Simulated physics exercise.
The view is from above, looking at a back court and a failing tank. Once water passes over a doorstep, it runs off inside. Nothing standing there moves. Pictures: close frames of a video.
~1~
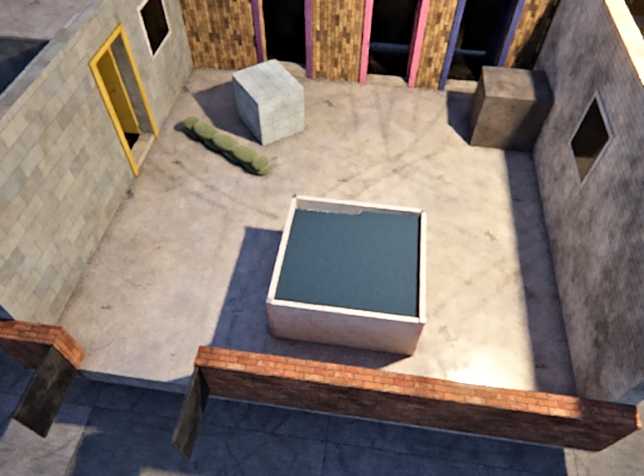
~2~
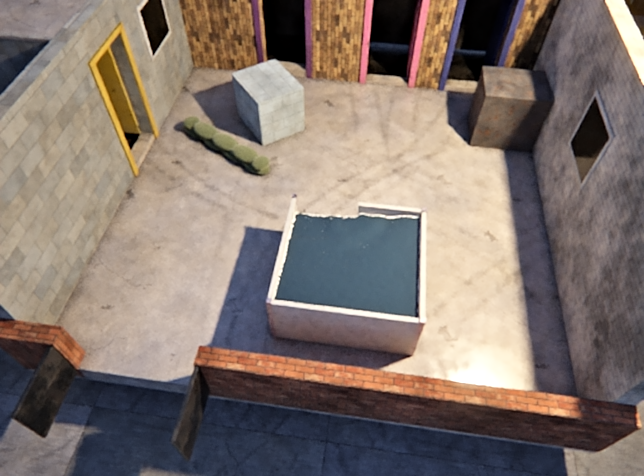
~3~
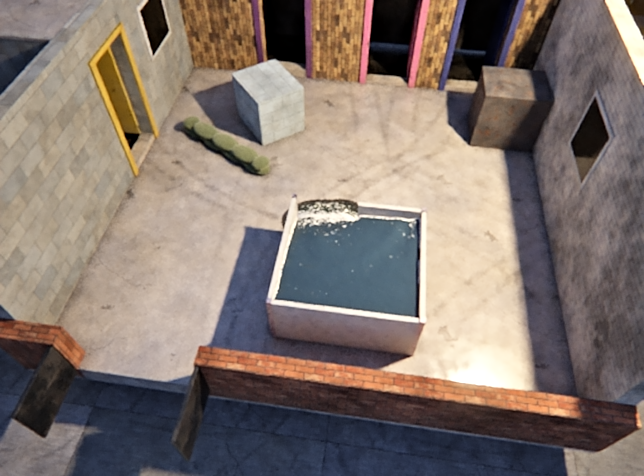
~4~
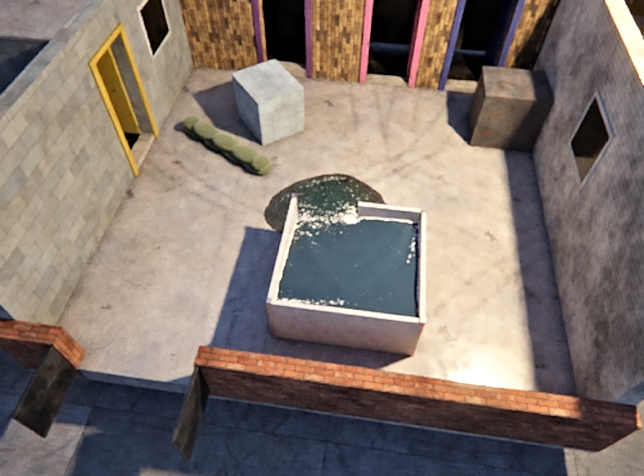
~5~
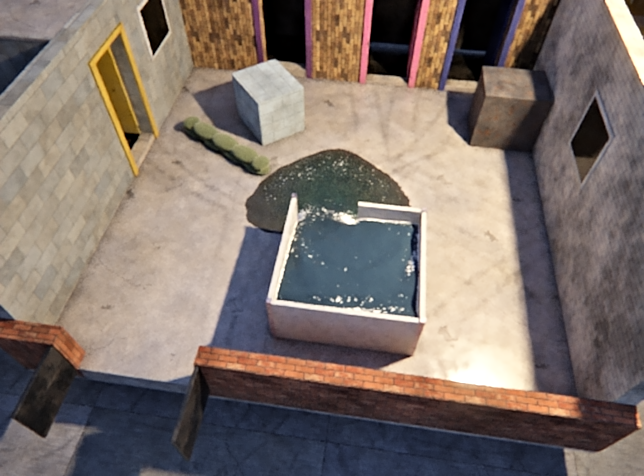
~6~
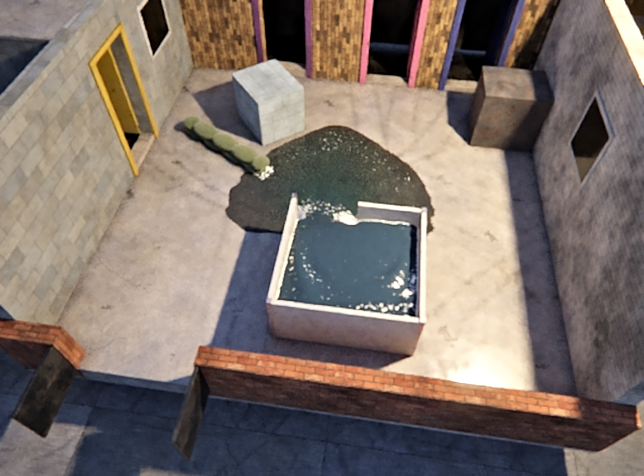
Open square tank in a walled court giving way on its far side, water pouring out and spreading across the pale floor.
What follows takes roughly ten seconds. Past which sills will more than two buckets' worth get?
Blue door: Above two buckets. Pink door: Above two buckets. Purple door: Two buckets at most. Yellow door: Two buckets at most.
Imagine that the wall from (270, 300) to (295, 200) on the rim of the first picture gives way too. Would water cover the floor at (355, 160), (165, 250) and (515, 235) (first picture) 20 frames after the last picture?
Unwetted, submerged, unwetted.
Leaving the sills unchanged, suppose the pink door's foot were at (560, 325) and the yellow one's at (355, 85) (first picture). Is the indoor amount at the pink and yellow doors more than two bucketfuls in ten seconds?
So here's how it goes: Pink stays within bounds, while yellow runs over.
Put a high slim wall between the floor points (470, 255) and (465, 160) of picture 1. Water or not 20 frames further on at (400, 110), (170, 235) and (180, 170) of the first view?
In that order: Covered, clear, under water.
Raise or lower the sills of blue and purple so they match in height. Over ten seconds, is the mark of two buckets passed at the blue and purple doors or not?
Note: Blue stays safe, purple stays safe.
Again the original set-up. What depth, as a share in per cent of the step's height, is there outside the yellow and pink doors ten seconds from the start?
First around 20 percent, second around 150 percent.
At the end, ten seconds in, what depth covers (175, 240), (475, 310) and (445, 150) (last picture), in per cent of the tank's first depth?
2, 4 and 6 in a hundred, in turn.
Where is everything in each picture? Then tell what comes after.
The open tank at (352, 256) is whole and still, in the first frame.
Water pours out on the open tank's far side and has run to a hidden place, in the second frame.
The front is at a hidden place, out from the gap on the open tank's far side, in the third frame.
The front is at (350, 180), out from the gap on the open tank's far side, in the fourth frame.
Water pours out on the open tank's far side and has run to (335, 152), in the fifth frame.
The front is at (333, 129), out from the gap on the open tank's far side, in the sixth frame.
A moment on, water covers 30 % of the floor; the blue door not reached, the pink door under two buckets in, the purple door not reached, the yellow door not reached.
Next, water covers 40 % of the floor; the blue door wet at the sill, nothing in, the pink door over two buckets in, the purple door wet at the sill, nothing in, the yellow door wet at the sill, nothing in.
Then, water covers 50 % of the floor; the blue door under two buckets in, the pink door far over two buckets in, the purple door wet at the sill, nothing in, the yellow door under two buckets in.
Later, water covers 60 % of the floor; the blue door over two buckets in, the pink door far over two buckets in, the purple door wet at the sill, nothing in, the yellow door under two buckets in.
In the end, water covers 85 % of the floor; the blue door over two buckets in, the pink door far over two buckets in, the purple door wet at the sill, nothing in, the yellow door under two buckets in.
